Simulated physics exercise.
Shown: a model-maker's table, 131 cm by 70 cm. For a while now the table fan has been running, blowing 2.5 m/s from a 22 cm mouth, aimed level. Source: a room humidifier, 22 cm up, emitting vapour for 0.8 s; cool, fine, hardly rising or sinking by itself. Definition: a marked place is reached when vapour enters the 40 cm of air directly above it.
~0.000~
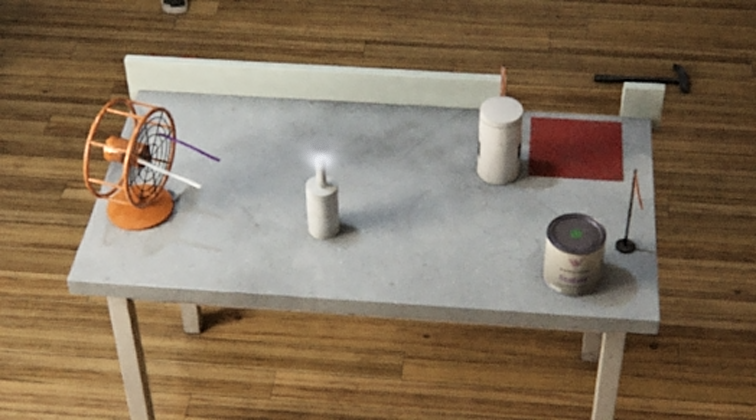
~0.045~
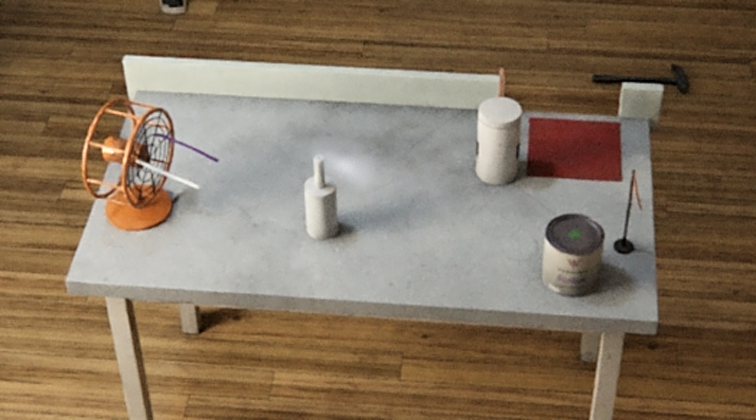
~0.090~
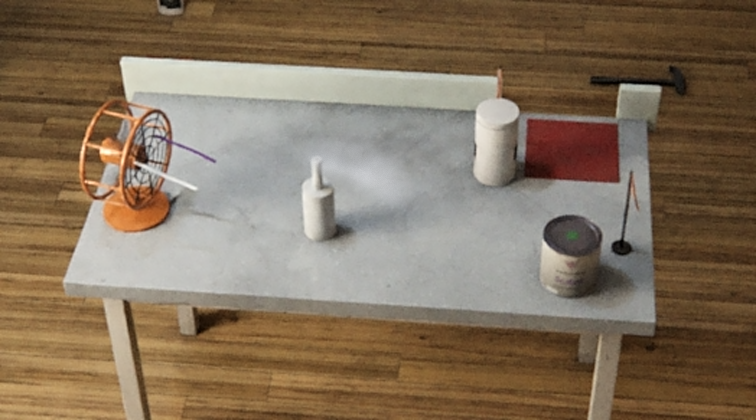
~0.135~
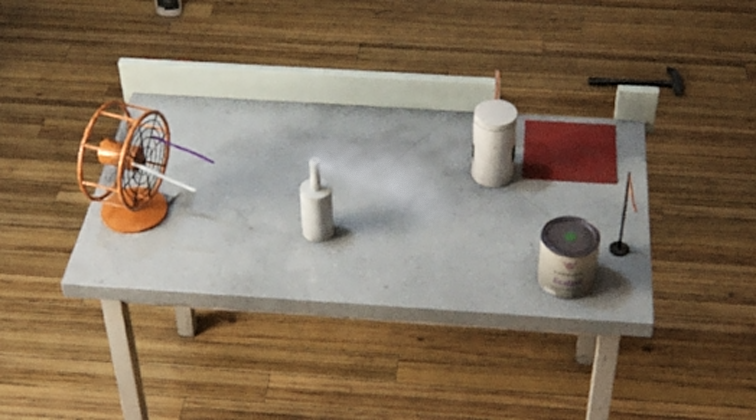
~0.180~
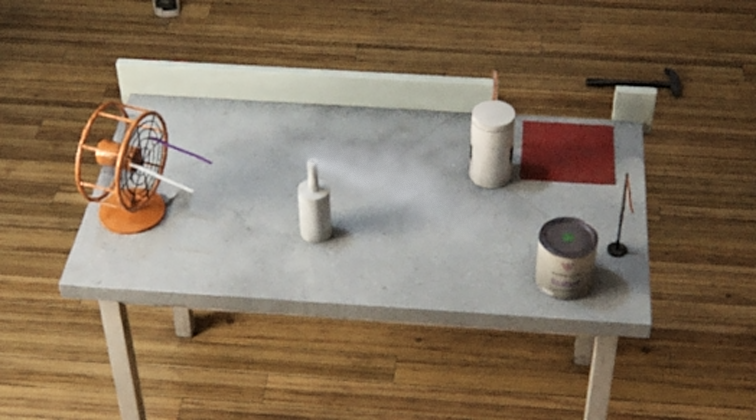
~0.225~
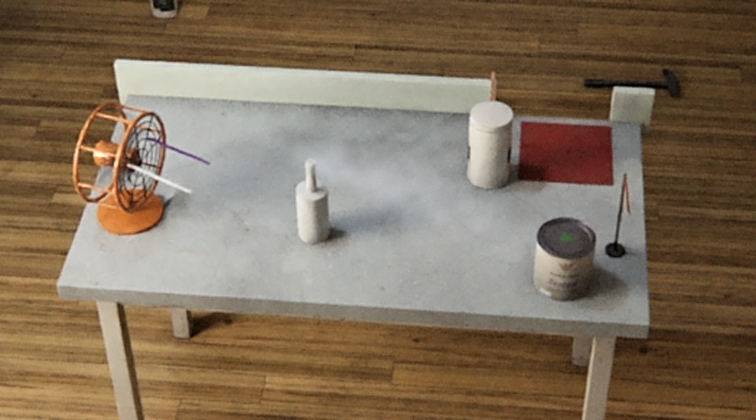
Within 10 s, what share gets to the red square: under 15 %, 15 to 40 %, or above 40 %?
Not even 15 %.
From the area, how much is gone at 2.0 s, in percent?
80 per cent, roughly.
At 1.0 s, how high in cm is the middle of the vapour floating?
I'd put it at around 20 cm up.
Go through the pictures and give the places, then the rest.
In the first frame, the vapour is thickest near (320, 155), the room humidifier stands at (321, 170) and the table fan is at (131, 153).
In the second frame, the vapour is thickest near (347, 161) and reaches out to (367, 174) and the red square is centred on (574, 149).
In the third frame, the vapour is thickest near (364, 166) and reaches out to (397, 189), a ribbon ends at (498, 104) and a ribbon ends at (638, 209).
In the fourth frame, the vapour is thickest near (381, 171) and reaches out to (436, 206), the top of a tin is at (571, 236) and the top of a jar is at (496, 112).
In the fifth frame, the vapour is thickest near (387, 175) and reaches out to (464, 219).
In the sixth frame, the vapour is thickest near (397, 179) and reaches out to (499, 229), a ribbon ends at (492, 107) and a ribbon ends at (629, 213).
By 1.0 s, 23 % is gone from the area; 0 % has passed over the red square, and the middle of the rest is near (596, 220).
By 2.0 s, 79 % is gone from the area; 0 % has passed over the red square, and the middle of the rest is near (686, 232).
By 4.0 s, 98 % is gone from the area; 0 % has passed over the red square.
By 10.0 s, 100 % is gone from the area; 0 % has passed over the red square.
